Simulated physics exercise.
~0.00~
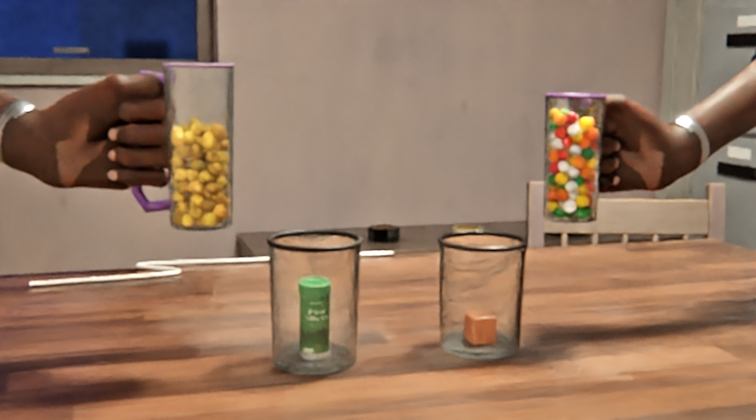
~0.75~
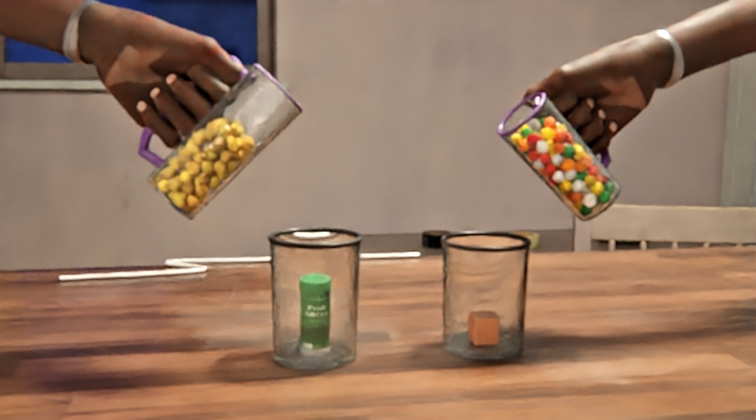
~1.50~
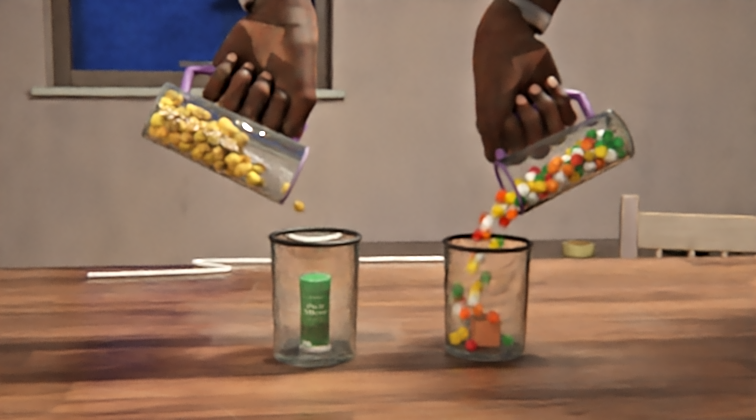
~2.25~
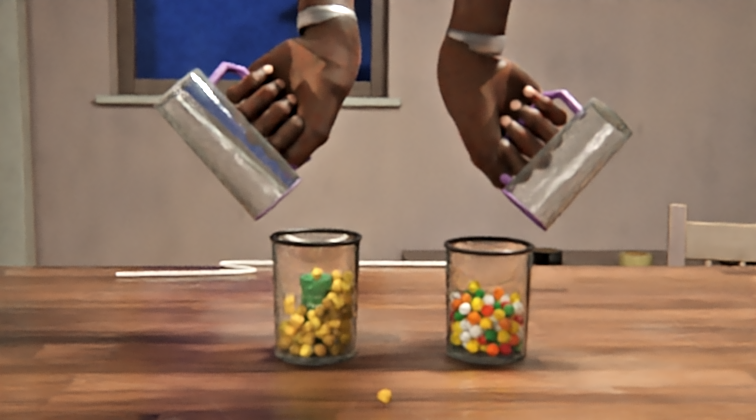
Two hands tipped cups of yellow and multicoloured pieces into clear glasses, the right one pouring first. The small orange block on the right got buried, while the green tube on the left still poked out, and one yellow piece landed on the table.
